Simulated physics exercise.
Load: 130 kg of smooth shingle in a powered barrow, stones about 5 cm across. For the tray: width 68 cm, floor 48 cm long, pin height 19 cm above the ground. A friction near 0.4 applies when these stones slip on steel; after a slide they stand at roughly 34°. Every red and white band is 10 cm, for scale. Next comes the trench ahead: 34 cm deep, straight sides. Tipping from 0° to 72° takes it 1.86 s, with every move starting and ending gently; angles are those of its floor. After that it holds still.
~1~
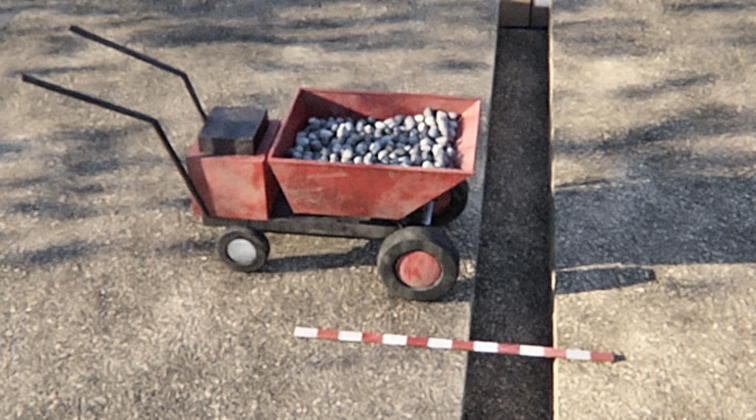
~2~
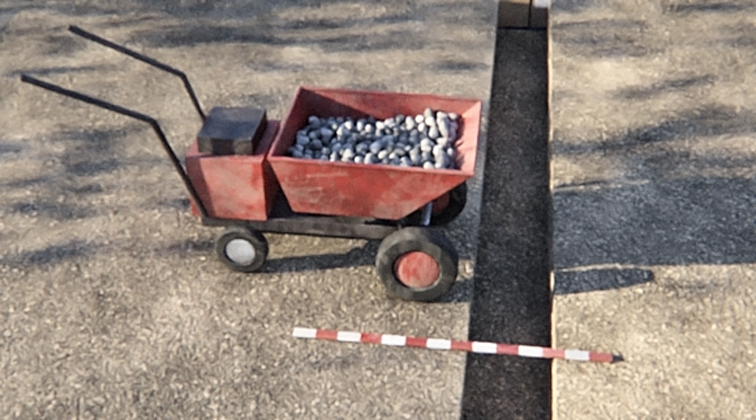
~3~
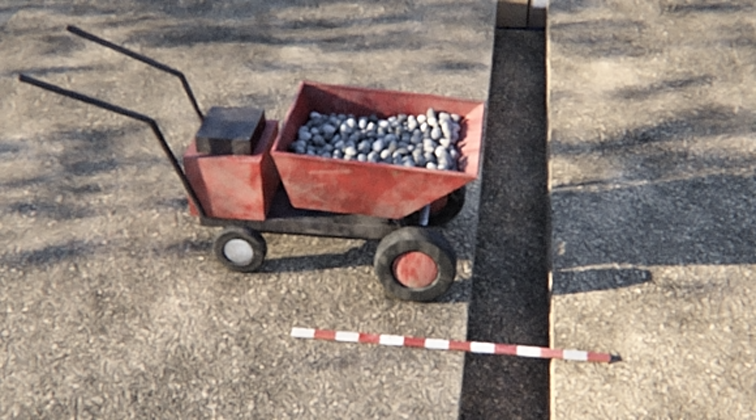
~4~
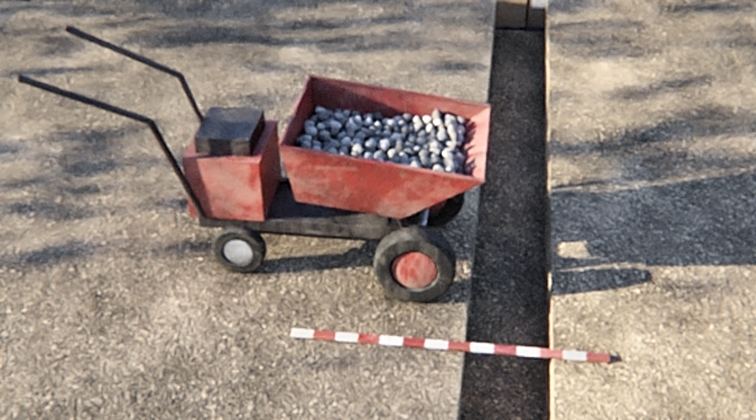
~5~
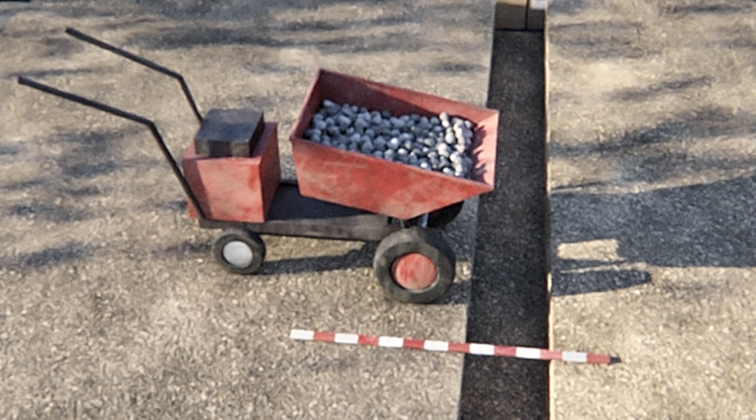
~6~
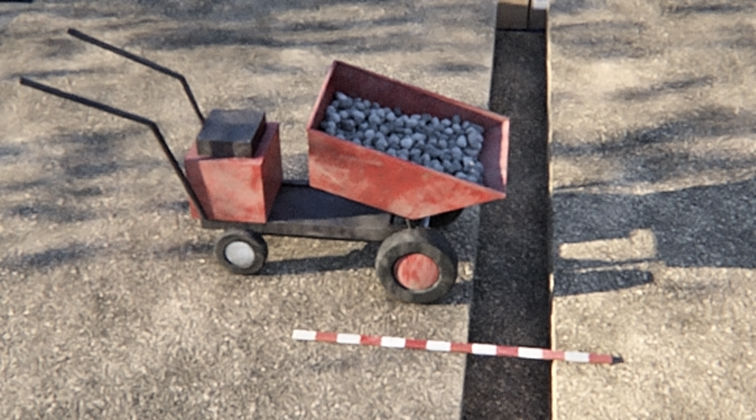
A red tray full of grey stones on a small wheeled cart slowly tilted, its left end rising and its right end dipping toward a dark trench, while the cart stayed put and the stones remained inside.
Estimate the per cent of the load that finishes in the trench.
Roughly 21 percent.
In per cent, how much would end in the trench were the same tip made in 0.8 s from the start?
It would be near 15 percent.
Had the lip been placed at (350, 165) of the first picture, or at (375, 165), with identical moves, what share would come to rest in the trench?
Roughly 80 percent for the first, and 100 percent for the second.
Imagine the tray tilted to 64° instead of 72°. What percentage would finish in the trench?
Roughly 20%.
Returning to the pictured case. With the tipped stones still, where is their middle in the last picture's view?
In the last view, about (605, 270).
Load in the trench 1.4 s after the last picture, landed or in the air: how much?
I'd say near 10 per cent at that time.
Then, 0.8 s after the last picture the floor is at 61°, 97 % in the tray, 1 % in the trench, 2 % past the trench; the foremost stones are at (564, 248).
Then, 1.4 s after the last picture the floor is at 72°, 20 % in the tray, 8 % in the trench, 72 % past the trench; the foremost stones are at (723, 285).
Then, 1.7 s after the last picture the floor is at 72°, 3 % in the tray, 15 % in the trench, 83 % past the trench; the foremost stones are past the picture's edge.
Then, 3.7 s after the last picture the floor is at 72°, 0 % in the tray, 21 % in the trench, 79 % past the trench; the foremost stones are past the picture's edge.
